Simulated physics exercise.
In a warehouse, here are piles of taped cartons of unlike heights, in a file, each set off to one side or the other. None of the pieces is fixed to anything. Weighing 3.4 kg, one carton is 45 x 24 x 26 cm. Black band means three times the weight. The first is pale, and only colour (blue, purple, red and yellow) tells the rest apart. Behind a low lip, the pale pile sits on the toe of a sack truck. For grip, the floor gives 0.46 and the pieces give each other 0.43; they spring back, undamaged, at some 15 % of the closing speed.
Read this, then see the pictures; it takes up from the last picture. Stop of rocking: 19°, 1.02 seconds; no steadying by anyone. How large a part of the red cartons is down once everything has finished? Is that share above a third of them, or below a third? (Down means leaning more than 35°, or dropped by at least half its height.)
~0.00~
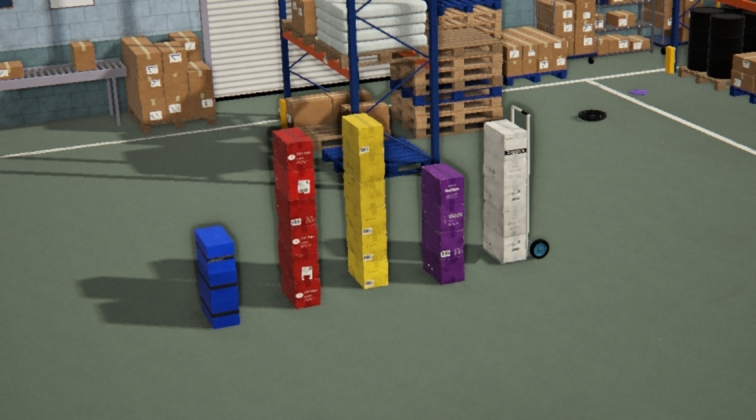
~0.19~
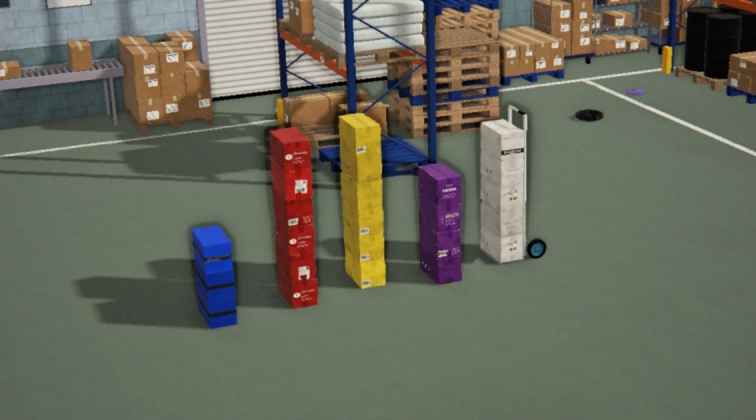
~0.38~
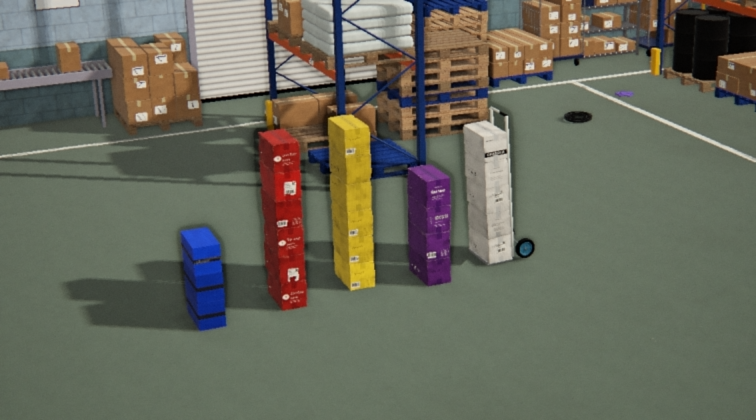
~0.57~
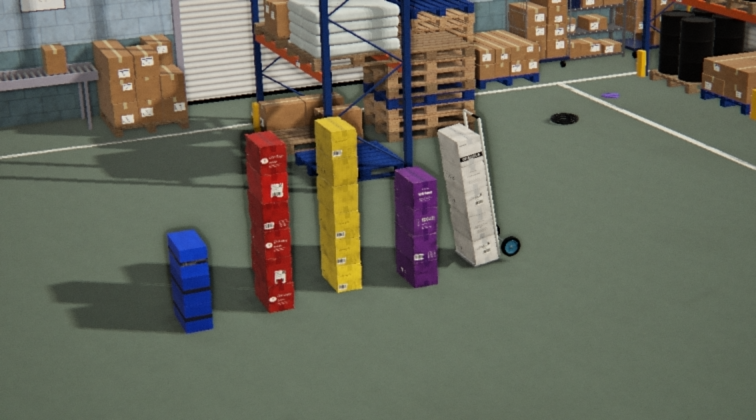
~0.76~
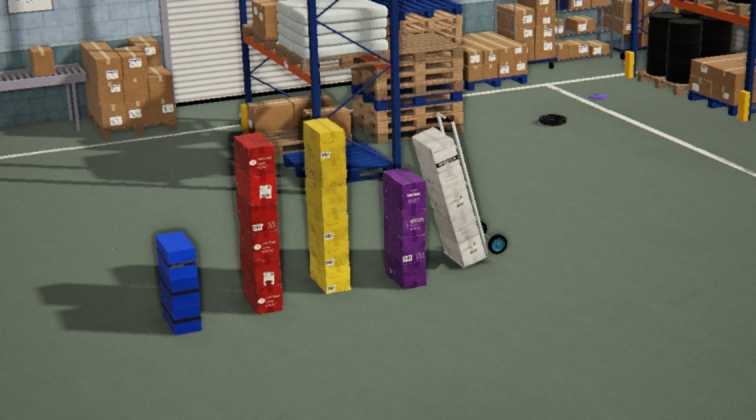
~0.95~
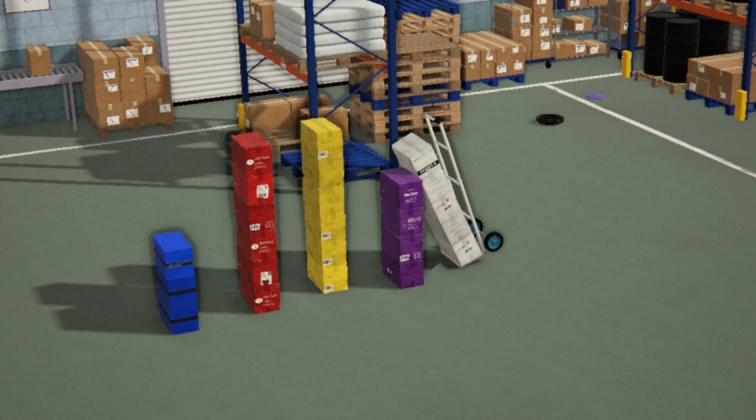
Above a third.
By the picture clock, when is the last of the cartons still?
At about 4.5 s.
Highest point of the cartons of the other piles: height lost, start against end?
I make it close to 105 cm.
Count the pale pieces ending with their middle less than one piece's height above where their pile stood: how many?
4.
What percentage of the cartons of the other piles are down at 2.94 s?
85 per cent by then.
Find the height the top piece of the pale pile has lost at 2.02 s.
About 50 cm.
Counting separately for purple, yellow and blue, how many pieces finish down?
Counting by colour, purple gives 4, yellow gives 6 and blue gives 2.
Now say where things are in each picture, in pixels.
In the first picture (pixels give the middle of a visible side; the camera pans a little), truck frame (528, 144) 0° forward; top red carton (300, 156); top yellow carton (371, 141); none of the others has stirred.
Truck frame (525, 144) 0° forward; top red carton (298, 156), in the second picture.
Truck frame (508, 145) 3° forward, top of the pale pile leaning 3°; top red carton (287, 158); none of the others has stirred, in the third picture.
Truck frame (483, 147) 9° forward, top of the pale pile leaning 9°; top red carton (273, 160); none of the others has stirred, in the fourth picture.
Truck frame (460, 149) 15° forward, top of the pale pile leaning 16°; top red carton (262, 161); none of the others has stirred, in the fifth picture.
Truck frame (449, 150) 19° forward, top of the pale pile leaning 24°; top red carton (259, 161); top yellow carton (330, 145); none of the others has stirred, in the sixth picture.
After 2.02 s, 5 of the pale pile down; none of the 6 red cartons down (4 of 19 in all colours); top red carton unmoved; top purple carton 19° from how it stood, 21 cm lower.
After 2.94 s, 5 of the pale pile down; 6 of the 6 red cartons down (16 of 19 in all colours); top red carton on its side; top purple carton upside down.
In the end (4.8 s), 5 of the pale pile down; 6 of the 6 red cartons down (18 of 19 in all colours); top red carton on its side; top purple carton upside down. That is 100 per cent. From the last view, middles, top purple carton near (270, 324).
